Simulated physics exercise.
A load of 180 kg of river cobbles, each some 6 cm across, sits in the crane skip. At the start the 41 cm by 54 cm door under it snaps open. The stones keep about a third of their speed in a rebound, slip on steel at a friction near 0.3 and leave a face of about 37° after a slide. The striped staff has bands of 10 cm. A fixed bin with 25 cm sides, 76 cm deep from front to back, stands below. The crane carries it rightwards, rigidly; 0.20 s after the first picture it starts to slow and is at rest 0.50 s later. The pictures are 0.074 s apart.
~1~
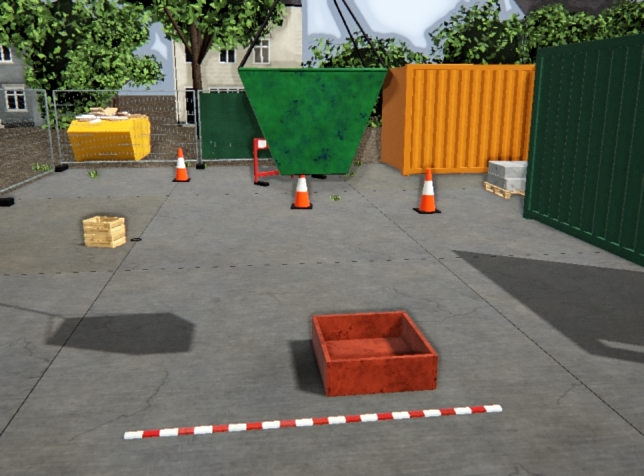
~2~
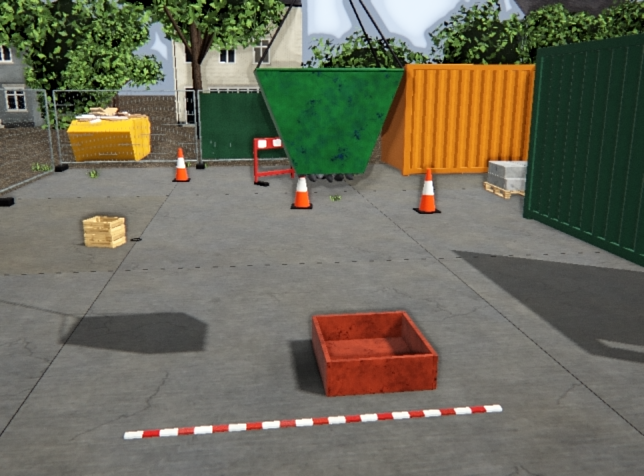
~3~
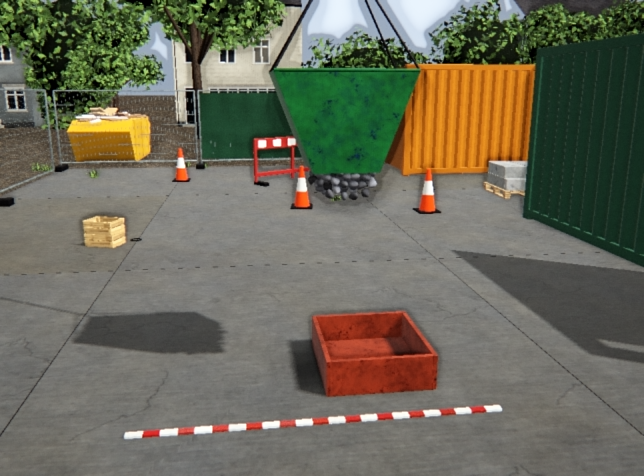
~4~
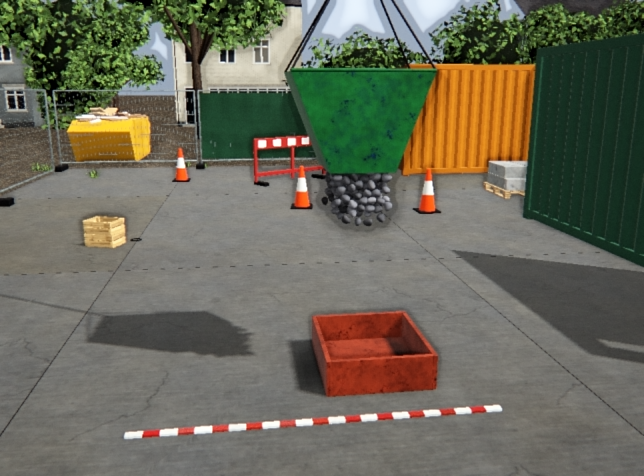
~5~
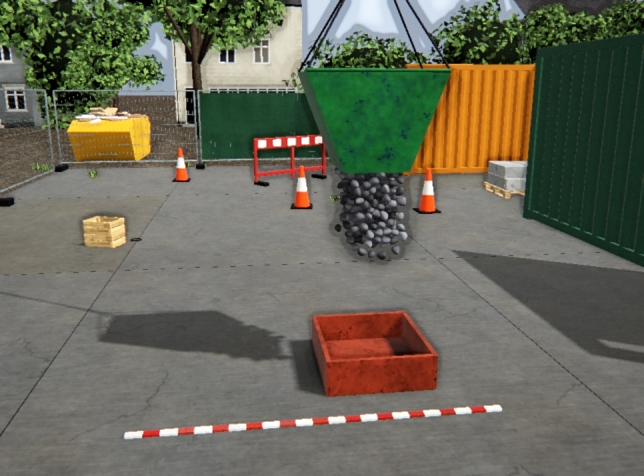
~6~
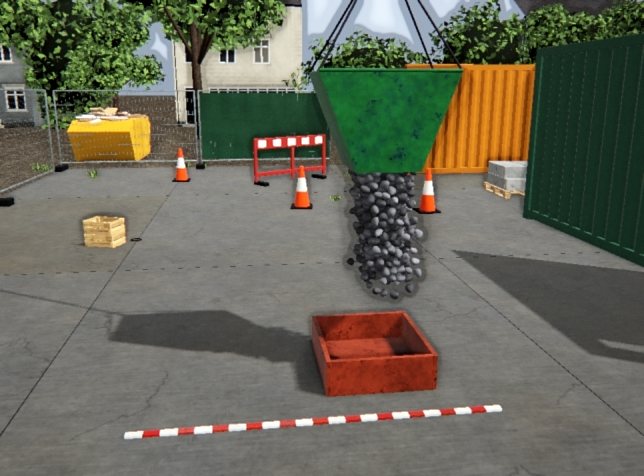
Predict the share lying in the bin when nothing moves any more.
Close to 42 in a hundred.
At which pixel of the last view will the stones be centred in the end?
Around (431, 355).
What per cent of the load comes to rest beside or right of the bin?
Some 60 per cent of the load.
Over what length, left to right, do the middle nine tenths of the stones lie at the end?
Roughly 200 cm.
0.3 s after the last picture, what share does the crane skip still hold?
About 0 per cent.
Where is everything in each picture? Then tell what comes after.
In the first frame, the outlet is at (314, 166); nothing has dropped yet.
In the second frame, the outlet is at (331, 166); 5 % is out.
In the third frame, outlet at (347, 165), the stream shows down to (345, 193); 84 % still inside.
In the fourth frame, outlet at (363, 165), the stream shows down to (359, 218); 67 % still inside.
In the fifth frame, outlet at (378, 165), the stream shows down to (373, 251); 48 % still inside.
In the sixth frame, outlet at (390, 165), the stream shows down to (387, 289); 28 % still inside.
Then, 0.3 s after the last picture, 0 % in the crane skip, 46 % falling or lying in the bin, 54 % falling or lying beside or right of the bin; the stones farthest right are at (490, 355).
Then, 0.7 s after the last picture, 0 % in the crane skip, 42 % falling or lying in the bin, 58 % falling or lying beside or right of the bin; the stones farthest right are at (586, 343).
Then, 1.3 s after the last picture, 0 % in the crane skip, 42 % falling or lying in the bin, 58 % falling or lying beside or right of the bin.
Then, 2.2 s after the last picture, 0 % in the crane skip, 42 % falling or lying in the bin, 58 % falling or lying beside or right of the bin.
Then, 4.1 s after the last picture, 0 % in the crane skip, 42 % in the bin, 58 % beside or right of the bin.
